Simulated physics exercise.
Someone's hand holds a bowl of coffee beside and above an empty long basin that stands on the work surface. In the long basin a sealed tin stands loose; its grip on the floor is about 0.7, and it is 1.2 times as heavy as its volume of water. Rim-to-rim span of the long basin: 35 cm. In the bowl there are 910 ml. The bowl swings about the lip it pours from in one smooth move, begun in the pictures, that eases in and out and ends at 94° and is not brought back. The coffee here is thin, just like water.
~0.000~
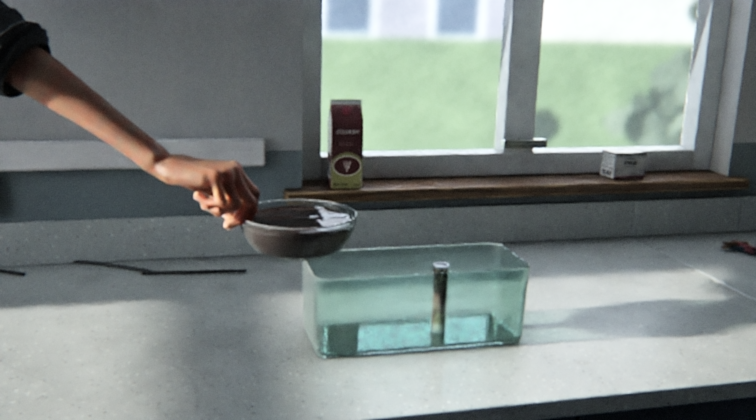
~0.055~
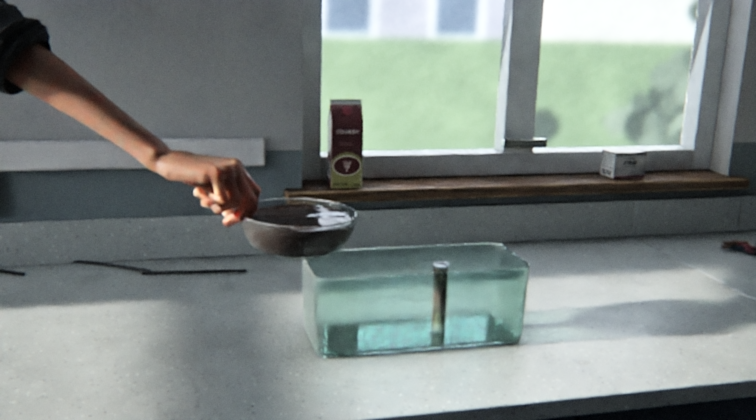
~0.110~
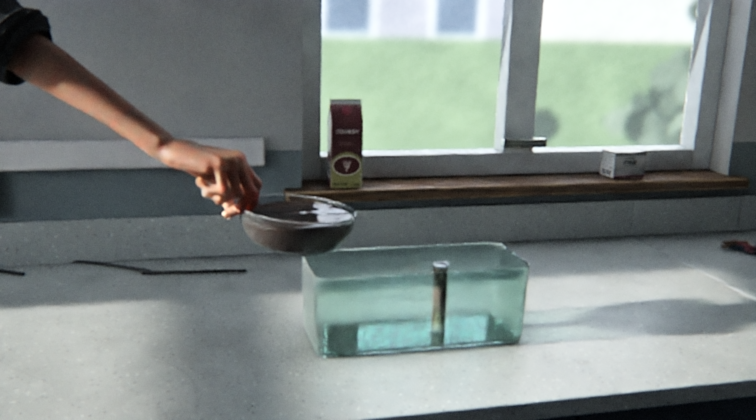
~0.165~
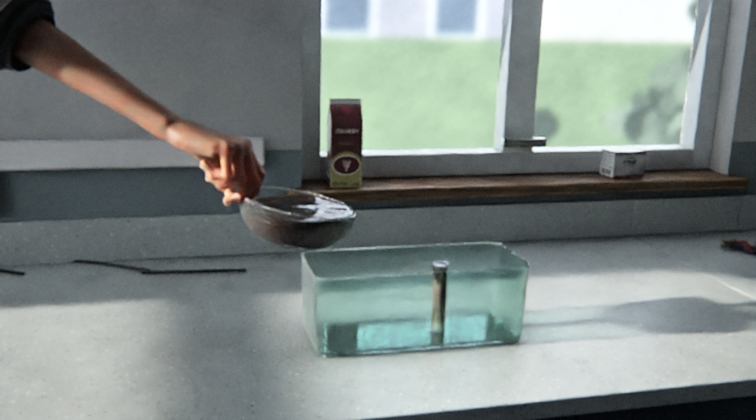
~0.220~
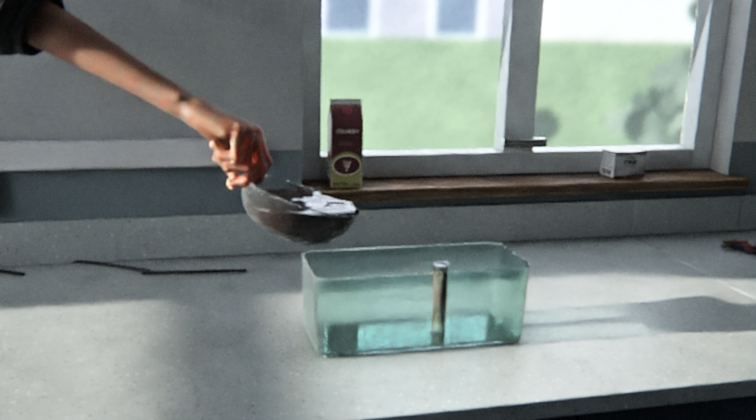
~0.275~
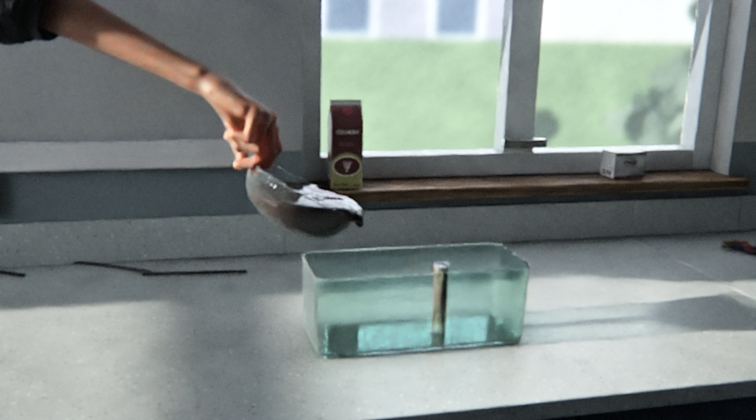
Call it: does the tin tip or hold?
It tips.
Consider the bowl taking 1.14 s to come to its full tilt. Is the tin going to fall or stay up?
Result: Tin still standing.
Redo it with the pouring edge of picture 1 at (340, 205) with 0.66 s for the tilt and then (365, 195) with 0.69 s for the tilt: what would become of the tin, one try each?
The tin overturns the first time and overturns the second time.
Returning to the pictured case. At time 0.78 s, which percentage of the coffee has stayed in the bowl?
0 %.
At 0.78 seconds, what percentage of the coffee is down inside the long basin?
Roughly 90 %.
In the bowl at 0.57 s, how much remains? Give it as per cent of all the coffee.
At that time about 20 in a hundred parts are still held.
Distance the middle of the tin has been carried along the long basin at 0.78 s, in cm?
About 3 cm.
After 0.57 s the tilt is 81° and 19 per cent is still to pour; the tin stands where it began.
After 0.78 s the tilt is 94° and 0 per cent is still to pour; the tin leans 18°.
After 1.01 s the tilt is 94° and 0 per cent is still to pour; the tin leans 57°.
After 1.25 s the tilt is 94° and 0 per cent is still to pour; the tin lies on its side.
In the end the tin lies on its side.
